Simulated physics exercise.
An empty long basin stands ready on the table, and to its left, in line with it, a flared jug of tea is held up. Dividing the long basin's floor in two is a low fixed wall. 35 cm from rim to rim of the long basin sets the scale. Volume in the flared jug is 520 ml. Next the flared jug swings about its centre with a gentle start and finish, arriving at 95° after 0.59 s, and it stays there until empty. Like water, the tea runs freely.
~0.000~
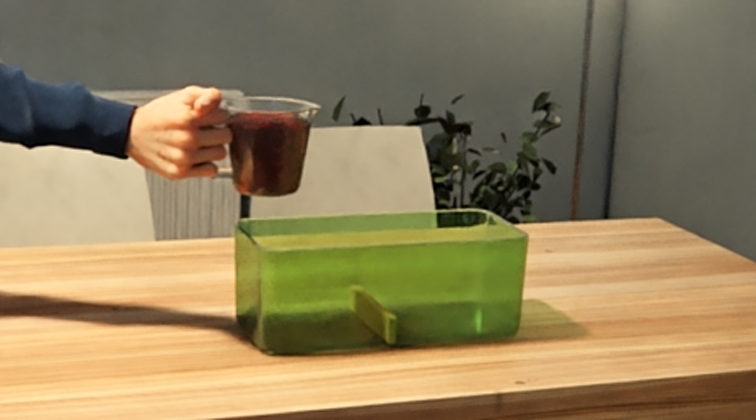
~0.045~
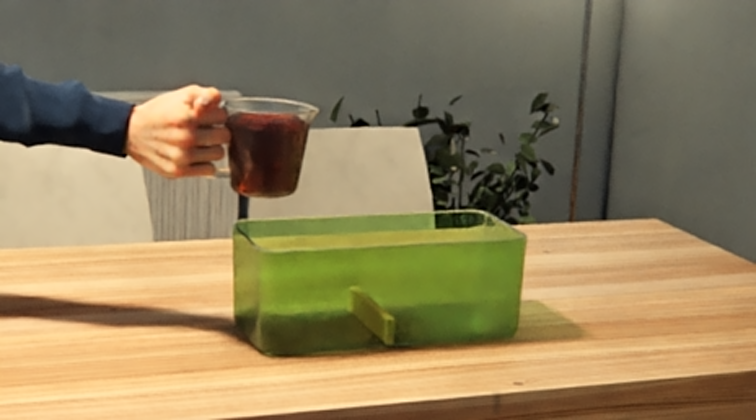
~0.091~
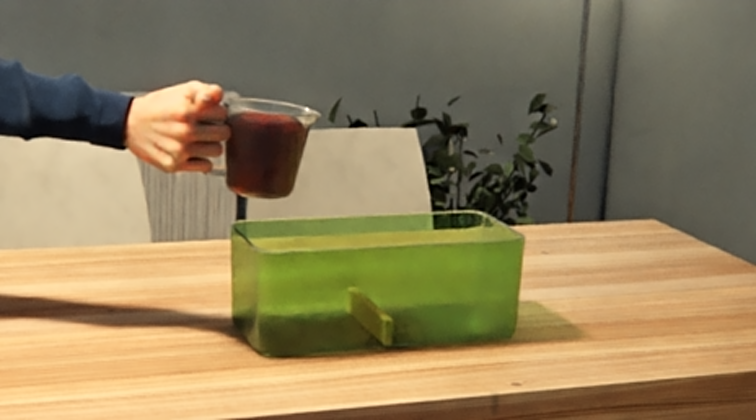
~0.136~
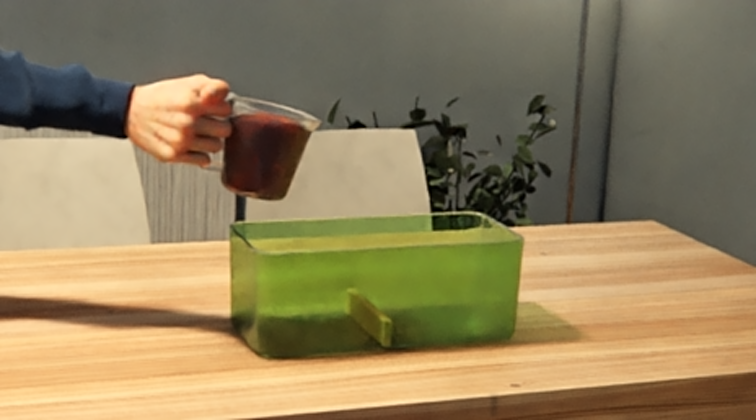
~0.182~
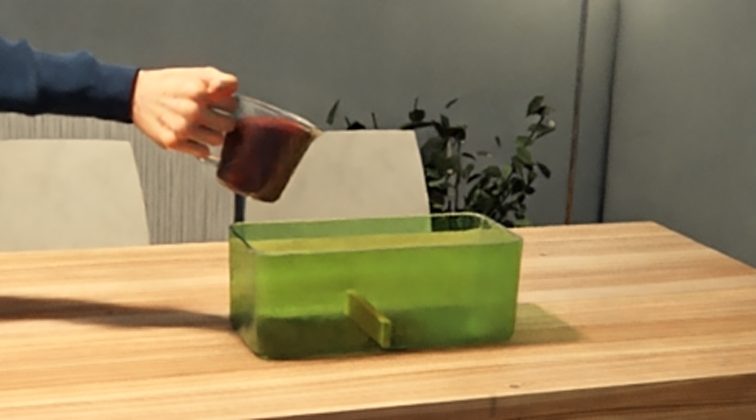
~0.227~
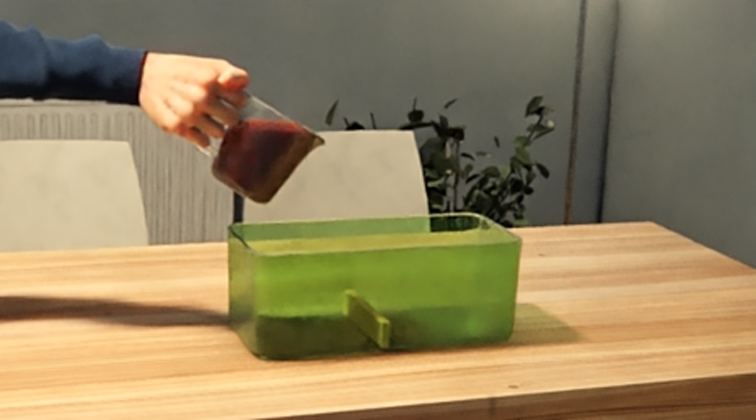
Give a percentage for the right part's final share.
My figure is 24 %.
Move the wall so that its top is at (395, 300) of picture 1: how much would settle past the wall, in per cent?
With the wall placed like that, close to 10 per cent.
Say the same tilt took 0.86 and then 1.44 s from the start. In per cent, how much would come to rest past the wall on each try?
In order, 30 and 40 per cent.
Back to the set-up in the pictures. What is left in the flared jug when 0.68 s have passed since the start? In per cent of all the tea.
Around 14 percent of it.
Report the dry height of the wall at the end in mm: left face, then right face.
Roughly 16 mm on the left side and roughly 28 mm on the right.
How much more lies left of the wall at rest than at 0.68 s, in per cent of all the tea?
That works out to roughly 18 per cent of the whole.
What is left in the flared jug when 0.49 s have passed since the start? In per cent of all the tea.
54 %.
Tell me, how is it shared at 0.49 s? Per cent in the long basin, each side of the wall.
Some 16 per cent left and 8 right.
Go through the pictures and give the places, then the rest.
In the first picture, tilt 0°; pouring edge (320, 106); surface from (227, 118) to (307, 117); the long basin's rim runs from (247, 236) to (508, 224); the wall's top is at (373, 302).
In the second picture, tilt 1°; pouring edge (319, 108); surface from (226, 119) to (306, 118).
In the third picture, tilt 6°; pouring edge (320, 113); surface from (226, 118) to (305, 121).
In the fourth picture, tilt 12°; pouring edge (322, 121); surface from (228, 120) to (308, 124).
In the fifth picture, tilt 21°; pouring edge (324, 131); surface from (230, 123) to (313, 128).
In the sixth picture, tilt 31°; pouring edge (325, 143); surface from (229, 130) to (321, 136); 1 per cent is over the edge.
After 0.49 s the tilt is 88° and 53 per cent is still to pour, 16 is left of the wall and 8 right of it.
After 0.68 s the tilt is 95° and 14 per cent is still to pour, 56 is left of the wall and 18 right of it.
After 0.87 s the tilt is 95° and 3 per cent is still to pour, 72 is left of the wall and 21 right of it.
After 1.09 s the tilt is 95° and 0 per cent is still to pour, 75 is left of the wall and 24 right of it.
In the end 75 per cent lies left of the wall, 24 right of it and 0 outside.
